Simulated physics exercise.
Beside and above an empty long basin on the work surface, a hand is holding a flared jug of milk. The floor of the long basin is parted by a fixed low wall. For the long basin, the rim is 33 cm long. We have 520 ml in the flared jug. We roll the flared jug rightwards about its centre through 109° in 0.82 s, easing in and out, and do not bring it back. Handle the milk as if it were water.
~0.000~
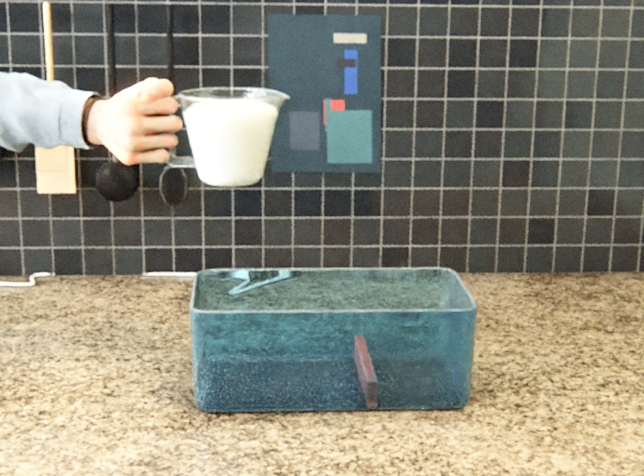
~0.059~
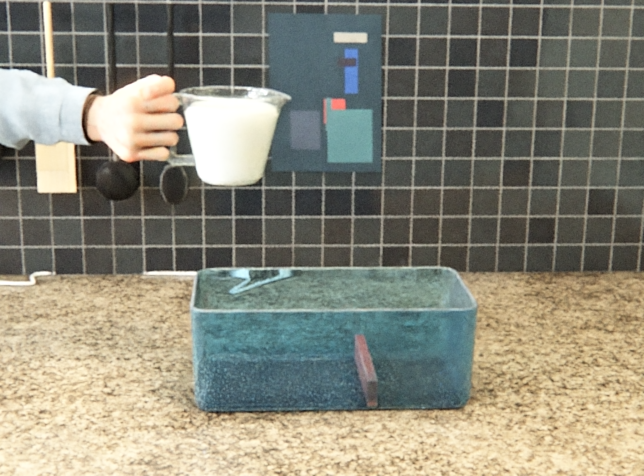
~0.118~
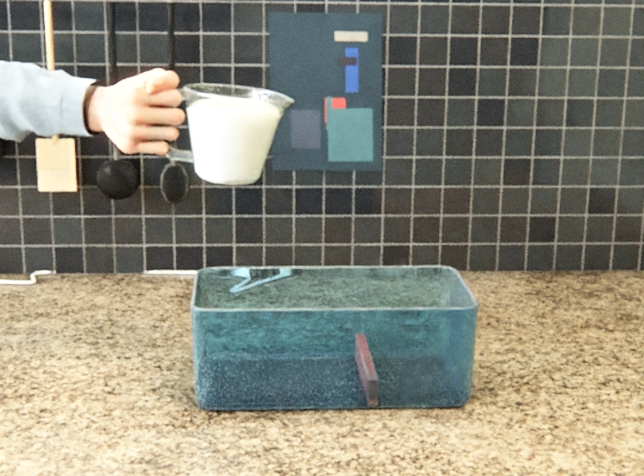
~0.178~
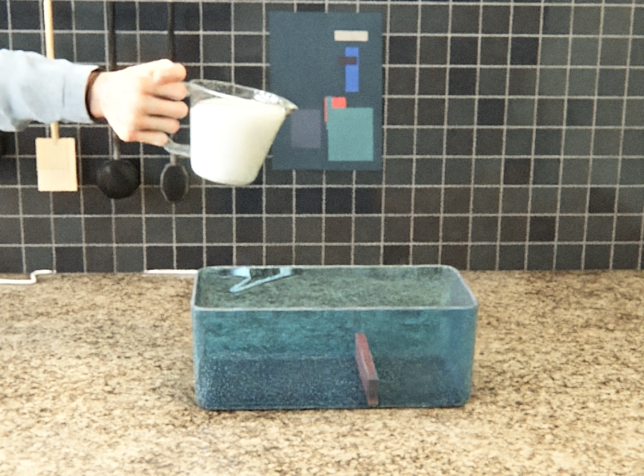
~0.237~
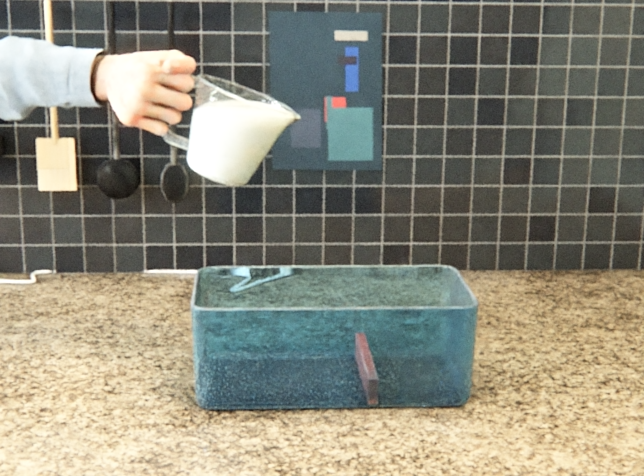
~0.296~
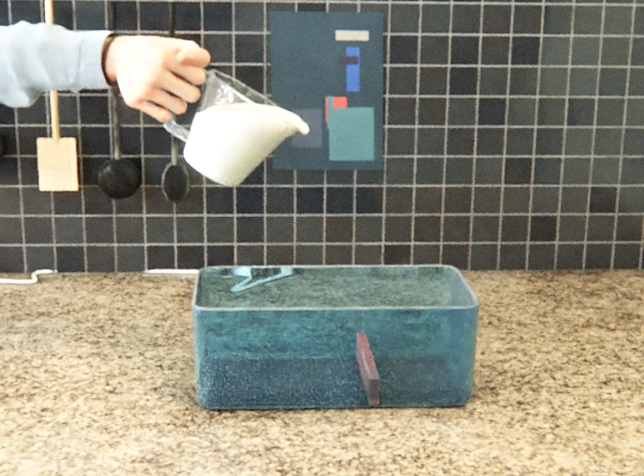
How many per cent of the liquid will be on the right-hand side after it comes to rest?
Some 20 per cent will be on the right-hand side.
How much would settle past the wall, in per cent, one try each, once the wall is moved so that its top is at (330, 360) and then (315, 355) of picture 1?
Try 1: 75 %; try 2: 90 %.
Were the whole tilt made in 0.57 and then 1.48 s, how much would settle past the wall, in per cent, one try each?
Near 15 in a hundred on the first go and near 35 in a hundred on the second.
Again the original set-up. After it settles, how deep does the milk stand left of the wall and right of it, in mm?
Final reading - left some 12 mm, right some 6 mm.
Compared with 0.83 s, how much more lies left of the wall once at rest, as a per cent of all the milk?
I'd say near 4 percent.
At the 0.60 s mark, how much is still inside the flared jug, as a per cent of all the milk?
Still held: Roughly 38 % of the total.
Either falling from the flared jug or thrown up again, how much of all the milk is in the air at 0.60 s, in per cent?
Near 38 per cent at that moment.
Then, 0.60 s in, the tilt is 91° and 39 per cent is still to pour, 16 is left of the wall and 8 right of it.
Then, 0.83 s in, the tilt is 109° and 2 per cent is still to pour, 71 is left of the wall and 16 right of it.
Then, 1.06 s in, the tilt is 109° and 0 per cent is still to pour, 75 is left of the wall and 20 right of it.
Then, 1.32 s in, the tilt is 109° and 0 per cent is still to pour, 75 is left of the wall and 20 right of it.
Finally, 75 per cent lies left of the wall, 20 right of it and 5 outside.
